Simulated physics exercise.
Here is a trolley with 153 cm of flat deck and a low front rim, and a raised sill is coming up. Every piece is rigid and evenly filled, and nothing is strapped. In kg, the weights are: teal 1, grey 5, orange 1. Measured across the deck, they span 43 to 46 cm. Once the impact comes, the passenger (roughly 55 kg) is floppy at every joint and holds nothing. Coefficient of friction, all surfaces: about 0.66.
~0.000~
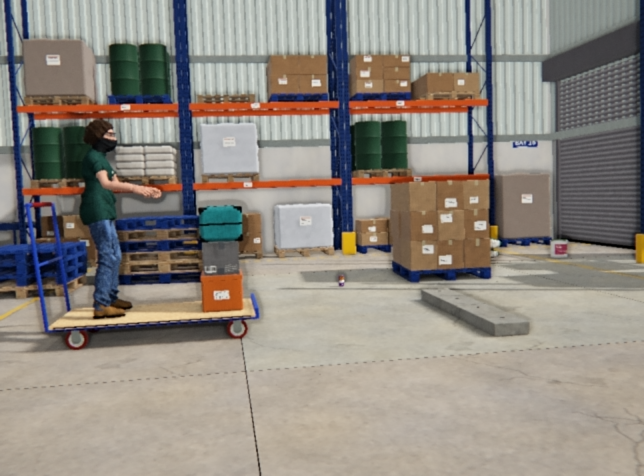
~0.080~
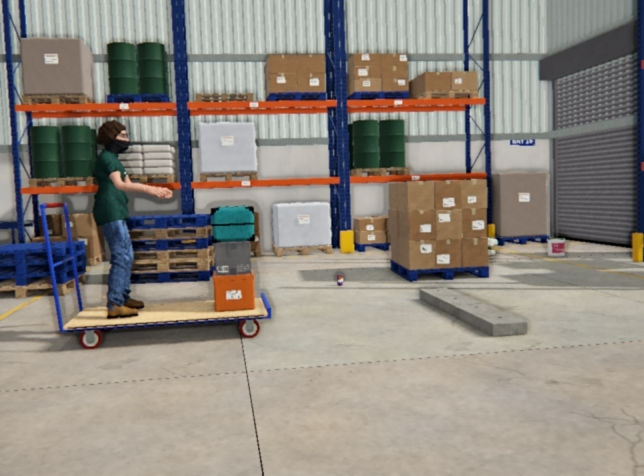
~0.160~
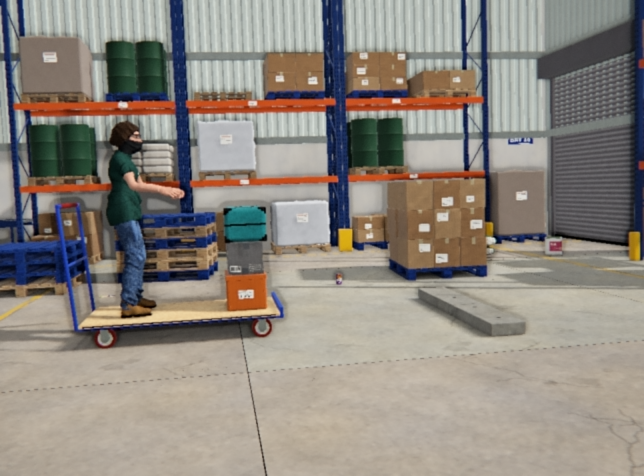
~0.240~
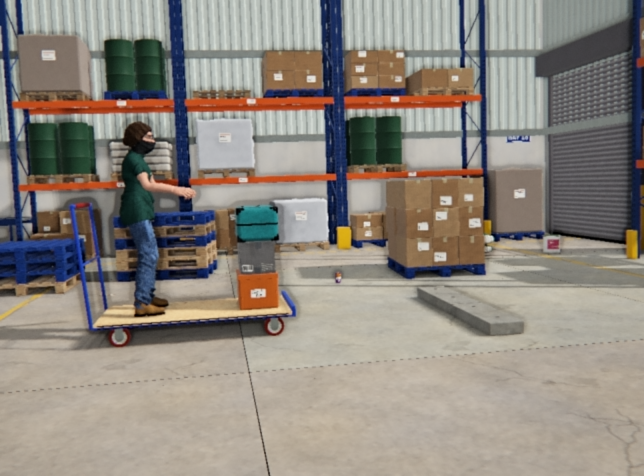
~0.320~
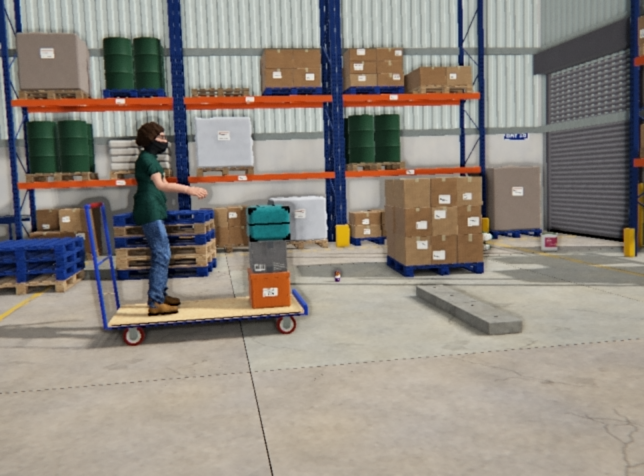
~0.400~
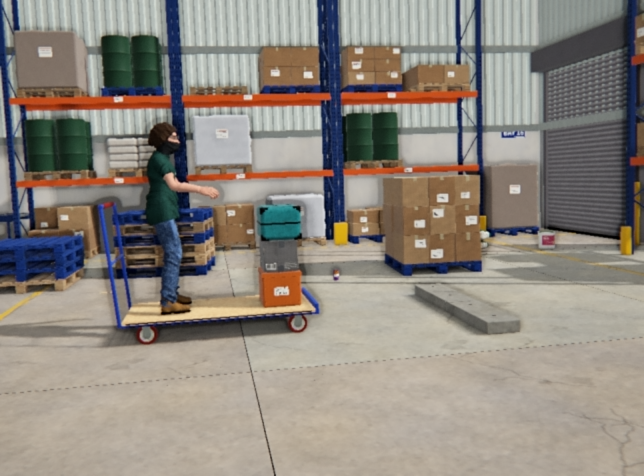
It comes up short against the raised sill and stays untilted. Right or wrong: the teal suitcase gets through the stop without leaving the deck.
Wrong, it leaves the deck.
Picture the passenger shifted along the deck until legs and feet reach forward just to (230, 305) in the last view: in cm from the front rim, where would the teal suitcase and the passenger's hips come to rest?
Result: Teal 100 cm beyond the rim; hips 70 cm short of it.
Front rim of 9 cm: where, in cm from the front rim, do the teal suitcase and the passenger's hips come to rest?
Rest positions from the front rim: Teal 110 cm past; hips 100 cm behind.
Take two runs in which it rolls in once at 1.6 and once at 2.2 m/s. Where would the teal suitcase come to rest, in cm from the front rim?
Slower try: About 110 cm past; faster try: About 100 cm past.
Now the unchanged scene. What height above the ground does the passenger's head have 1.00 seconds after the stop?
Roughly 50 cm above it.
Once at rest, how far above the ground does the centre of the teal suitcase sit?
Near 15 cm.
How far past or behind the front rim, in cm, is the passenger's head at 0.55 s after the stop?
The head is roughly 40 cm back from the front rim.
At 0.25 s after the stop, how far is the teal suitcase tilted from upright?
It leans roughly 20°.
Impact comes at 1.51 s.
After 1.76 s the teal suitcase is 0 cm behind the rim, tilted 20°, near (453, 212) in the last picture's view.
After 2.06 s the teal suitcase is 31 cm past the rim, tilted 45°, near (485, 224) in the last picture's view.
After 2.51 s the teal suitcase is 95 cm past the rim, tilted 125°, near (550, 280) in the last picture's view.
When all is still (4.4 s), past the rim, teal suitcase and grey carton; behind it, orange tote and the passenger's hips.
